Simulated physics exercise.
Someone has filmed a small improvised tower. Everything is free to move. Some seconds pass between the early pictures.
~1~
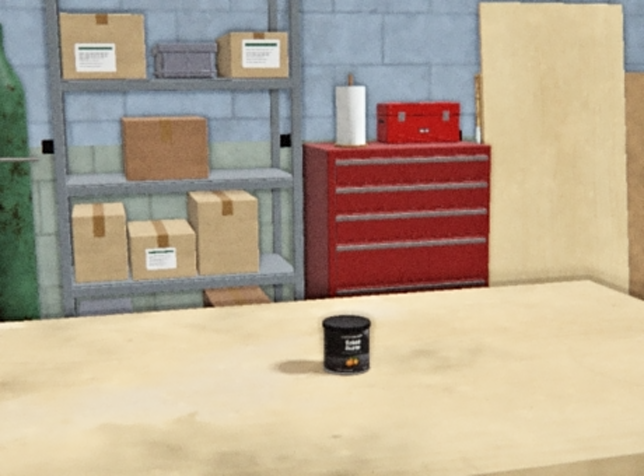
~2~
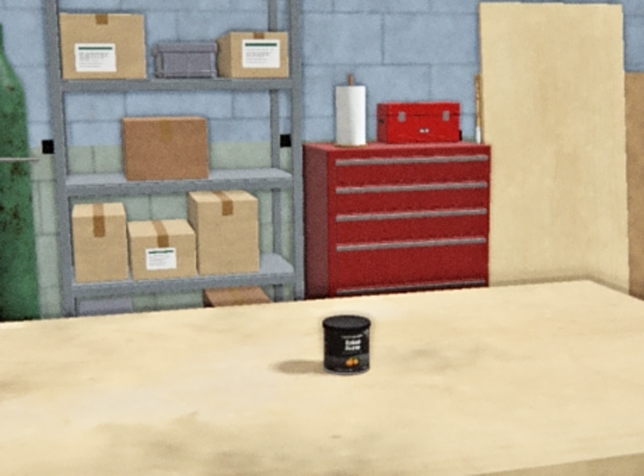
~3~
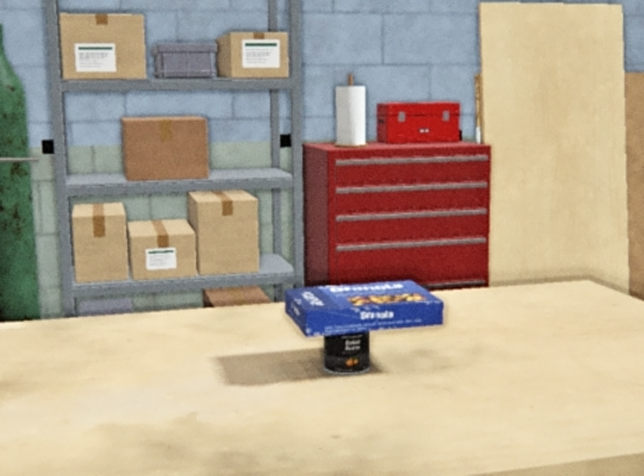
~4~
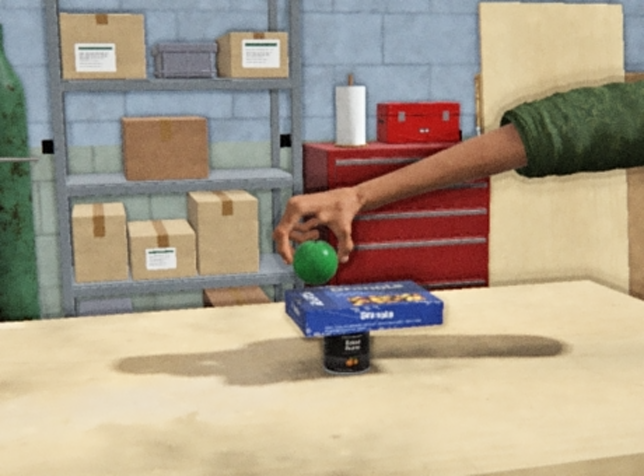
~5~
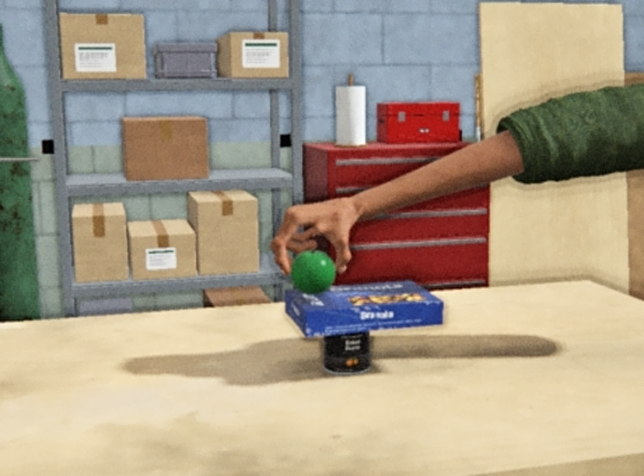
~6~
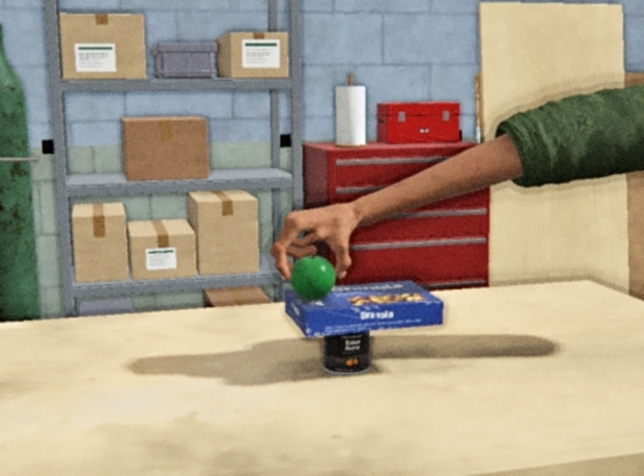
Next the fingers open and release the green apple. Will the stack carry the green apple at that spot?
Outcome: The stack keeps its balance.
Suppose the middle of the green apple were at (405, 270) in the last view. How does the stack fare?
Then it comes apart.
Then, 0.20 s after the last picture, nothing has stirred.
Then, 0.40 s after the last picture, green apple resting near (313, 279).
At rest, all 3 in place. Seen from the same camera at the end, green apple near (313, 279). The stack holds.
